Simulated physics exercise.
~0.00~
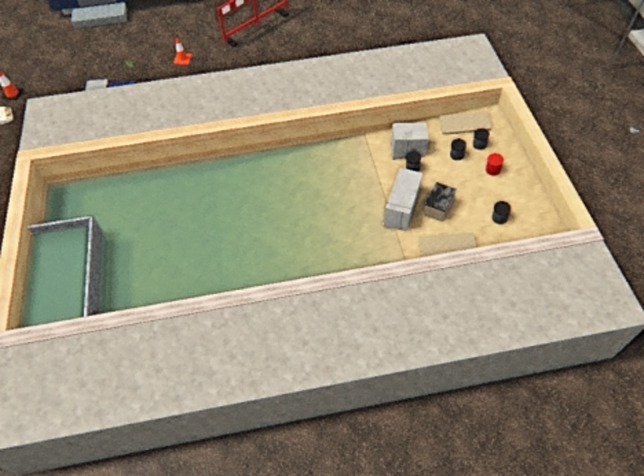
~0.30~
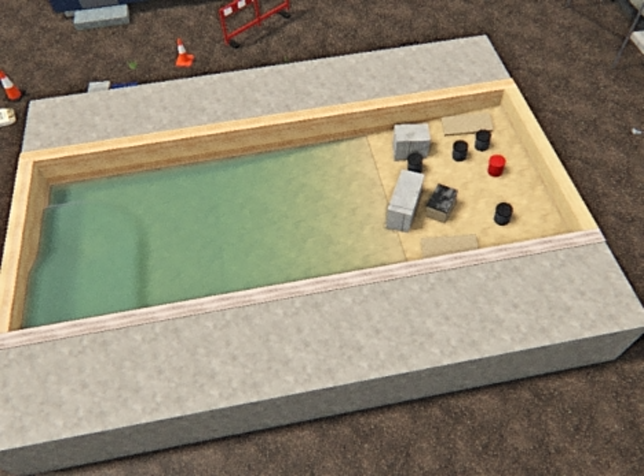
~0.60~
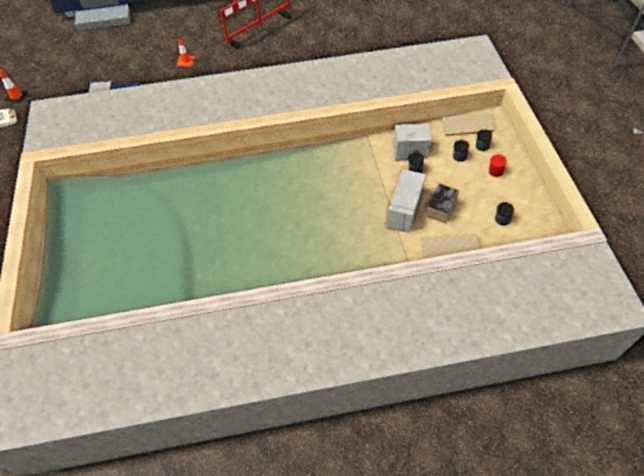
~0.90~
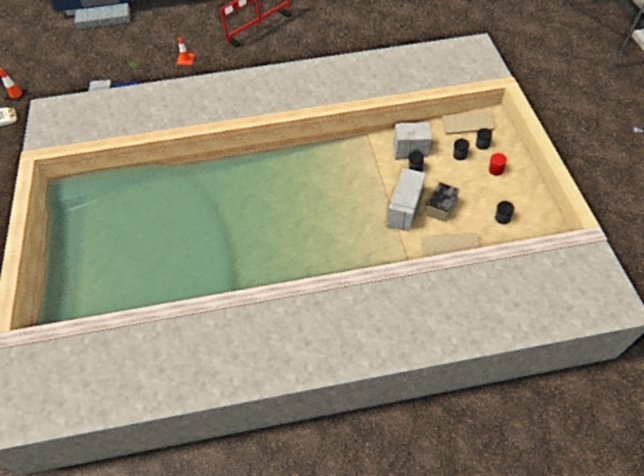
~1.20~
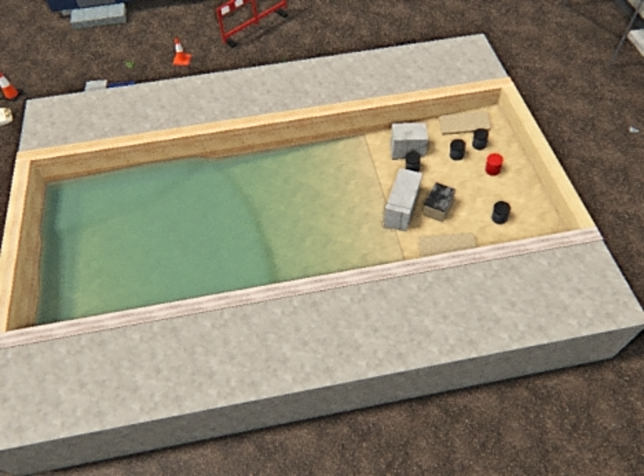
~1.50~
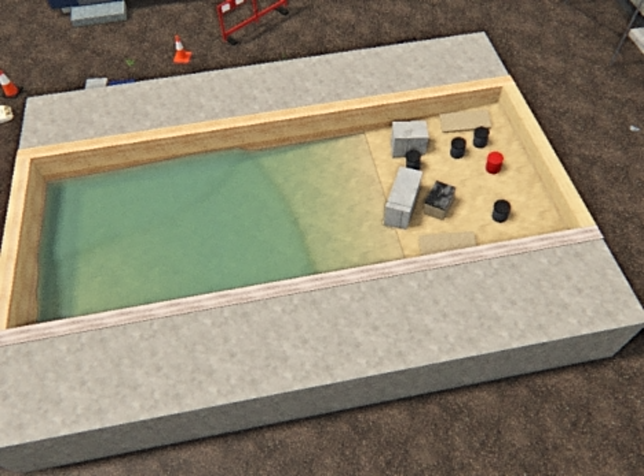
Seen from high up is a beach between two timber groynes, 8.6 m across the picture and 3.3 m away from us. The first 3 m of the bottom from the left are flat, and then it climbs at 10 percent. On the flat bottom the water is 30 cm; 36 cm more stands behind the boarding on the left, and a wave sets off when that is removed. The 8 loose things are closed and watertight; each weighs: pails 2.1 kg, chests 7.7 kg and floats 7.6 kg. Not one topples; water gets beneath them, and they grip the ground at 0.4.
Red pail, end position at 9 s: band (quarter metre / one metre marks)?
It does not really move.
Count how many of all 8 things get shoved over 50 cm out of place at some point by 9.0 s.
I make that 1.
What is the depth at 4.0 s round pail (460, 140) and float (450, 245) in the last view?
Roughly 3 and 5 cm.
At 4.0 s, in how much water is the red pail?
I'd say around 0 cm.
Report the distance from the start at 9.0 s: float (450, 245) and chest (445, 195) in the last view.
40 cm, 40 cm.
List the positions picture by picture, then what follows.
The first picture shows the red pail at (497, 159) rests on the ground; 19.6 m2 under water; 0 of 8 have shifted.
The second picture shows the red pail at (499, 160) rests on the ground; water covers 19.6 m2; 0 of 8 have shifted.
The third picture shows the red pail at (500, 160), on the bottom; water covers 19.6 m2; 0 of 8 have shifted.
The fourth picture shows the red pail at (500, 159), on the bottom; 19.6 m2 under water; 0 of 8 have shifted.
The fifth picture shows the red pail at (497, 159) rests on the ground; 19.6 m2 under water; 0 of 8 have shifted.
The sixth picture shows the red pail at (497, 157), on the bottom; water covers 19.6 m2; 0 of 8 have shifted.
After 2.1 s the red pail is near (497, 157), 0.0 m from its start, aground; 0 afloat.
After 4.0 s the red pail is near (499, 157), 0.0 m from its start, aground; 1 afloat.
After 6.3 s the red pail is near (499, 157), 0.0 m from its start, aground; 2 afloat.
After 9.0 s the red pail is near (499, 157), 0.0 m from its start, aground; 0 afloat.
